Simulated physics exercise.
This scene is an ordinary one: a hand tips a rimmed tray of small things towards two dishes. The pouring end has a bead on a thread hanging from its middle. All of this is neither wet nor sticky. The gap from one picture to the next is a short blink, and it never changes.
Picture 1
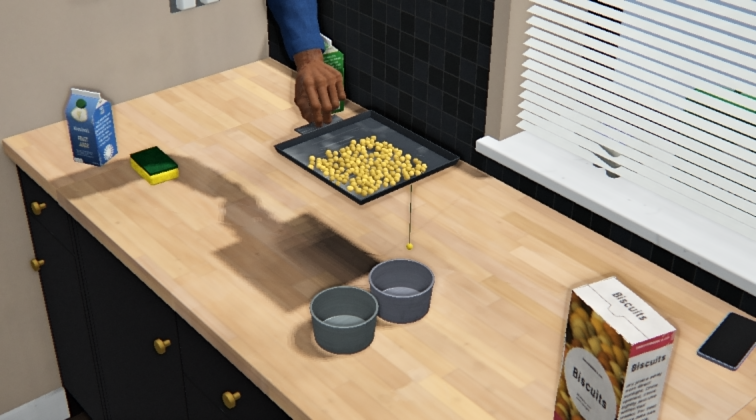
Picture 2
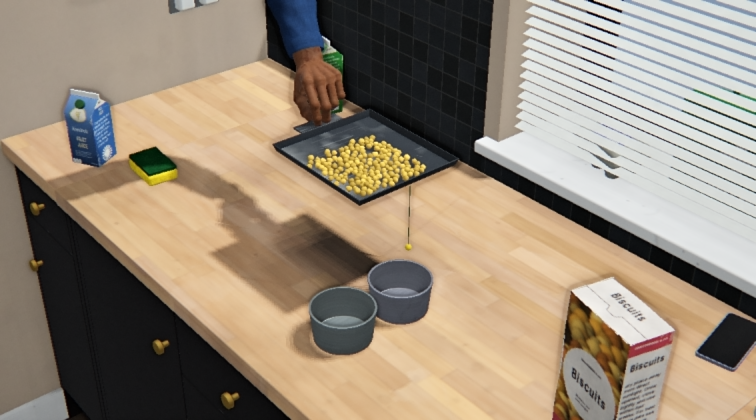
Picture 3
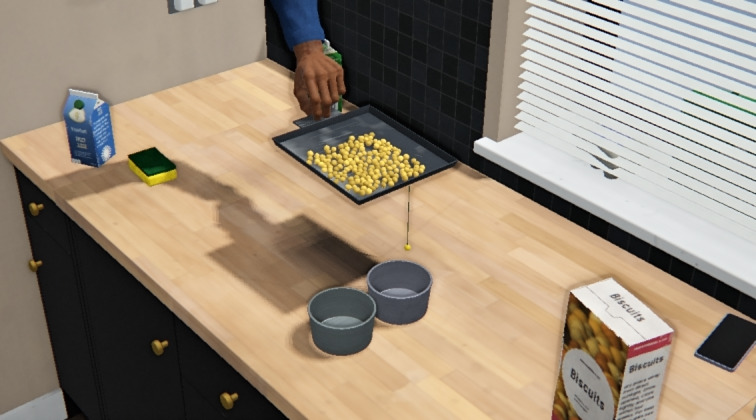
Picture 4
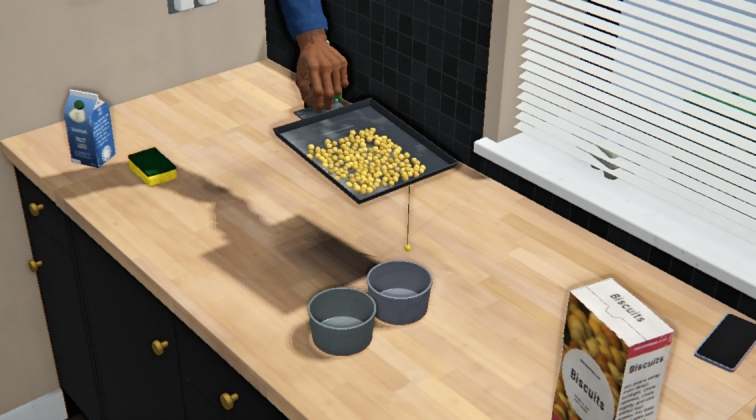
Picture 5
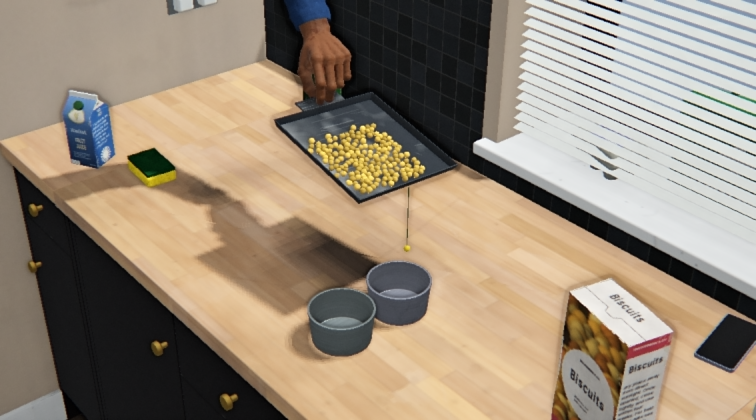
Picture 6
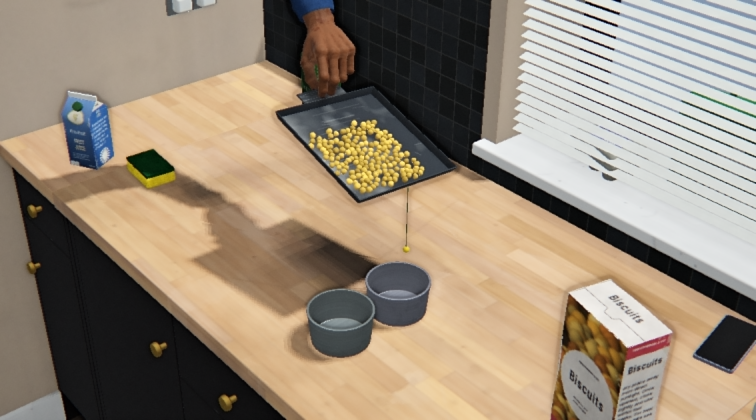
On a wooden kitchen counter, a hand holds a dark rimmed tray of yellow puffed balls above two grey dishes, a bead hanging from its edge, and slowly tilts the tray slightly, its right front corner lowest.
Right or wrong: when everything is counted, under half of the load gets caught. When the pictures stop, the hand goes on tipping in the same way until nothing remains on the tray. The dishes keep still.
Right.
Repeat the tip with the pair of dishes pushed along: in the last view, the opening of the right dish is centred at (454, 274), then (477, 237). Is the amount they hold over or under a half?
The pair would catch the lesser share the first time and the greater share the second time.
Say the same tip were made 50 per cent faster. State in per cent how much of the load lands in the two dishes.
That works out at about 10 percent.
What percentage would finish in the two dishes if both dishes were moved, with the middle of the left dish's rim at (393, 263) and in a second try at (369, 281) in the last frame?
In order, 50 % and 40 %.
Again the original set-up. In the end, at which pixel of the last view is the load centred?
It settles centred around (455, 279).
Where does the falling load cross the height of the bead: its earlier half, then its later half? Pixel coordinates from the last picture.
About (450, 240) to begin with, then about (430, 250).
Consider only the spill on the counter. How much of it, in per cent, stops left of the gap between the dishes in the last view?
About 0 %.
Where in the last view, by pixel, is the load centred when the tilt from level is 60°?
Look close to (405, 166) in the last picture.
Soon after the last picture, tray tipped steeply; nearly all on the tray; a stray few in the air.
A little later, tray tipped right over; most on the tray; a small part outside both; a small part in the air.
Later still, tray tipped past a quarter turn; a small part in the right dish; most outside both.
At rest, tray tipped past a quarter turn; none in the left dish; a small part in the right dish; most outside both.
